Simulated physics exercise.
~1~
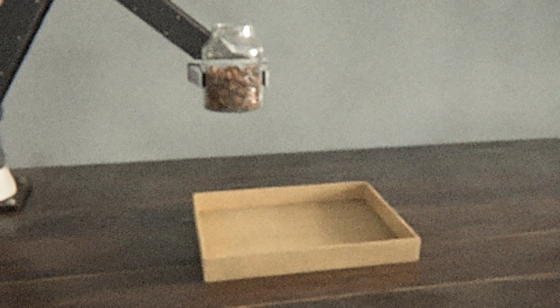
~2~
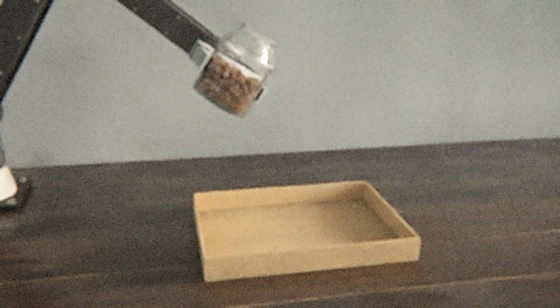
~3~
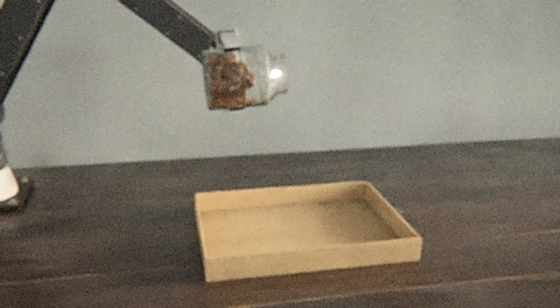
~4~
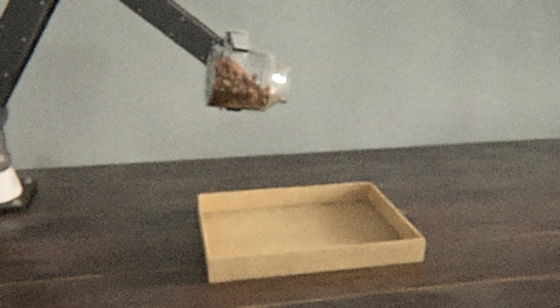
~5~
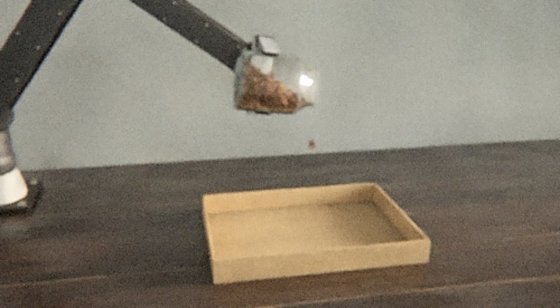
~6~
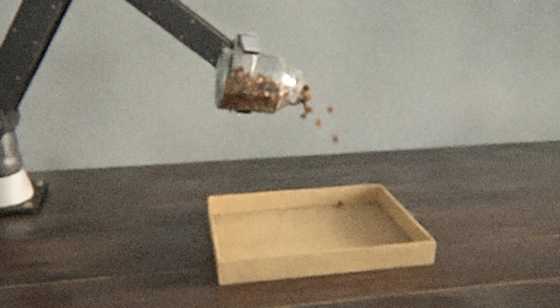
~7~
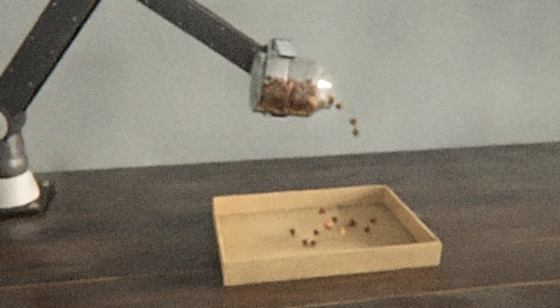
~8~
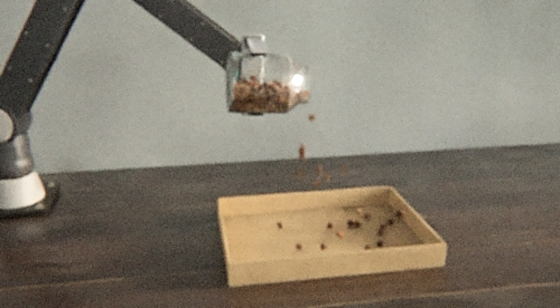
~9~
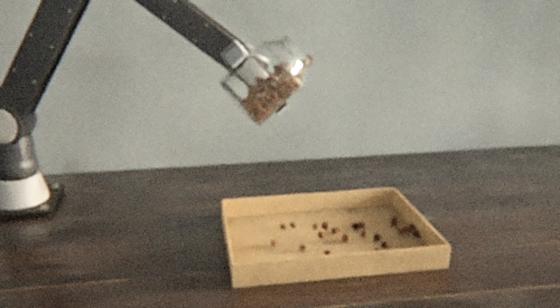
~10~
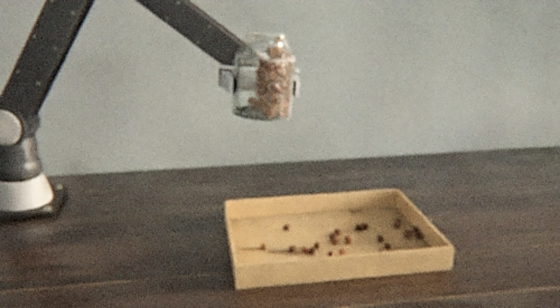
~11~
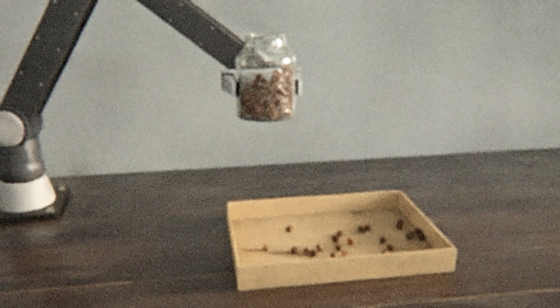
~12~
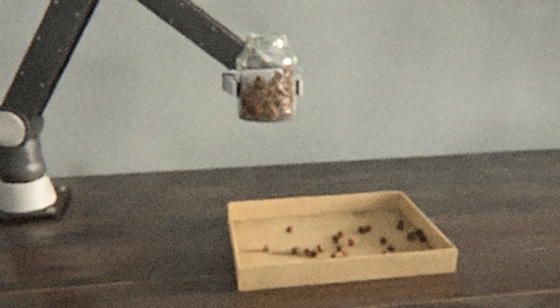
A clear jar partly filled with reddish-brown pellets hangs from a dark robot arm at the upper left, above a shallow tan tray on a dark wooden table against a plain grey wall, seen from the front and slightly above. The arm tips the jar to the right until it lies on its side. A few pellets dribble from its mouth, then more fall and scatter across the tray as the view drifts slightly left. The arm turns the jar back upright and holds it still, with most pellets still inside and a small scattering in the tray.
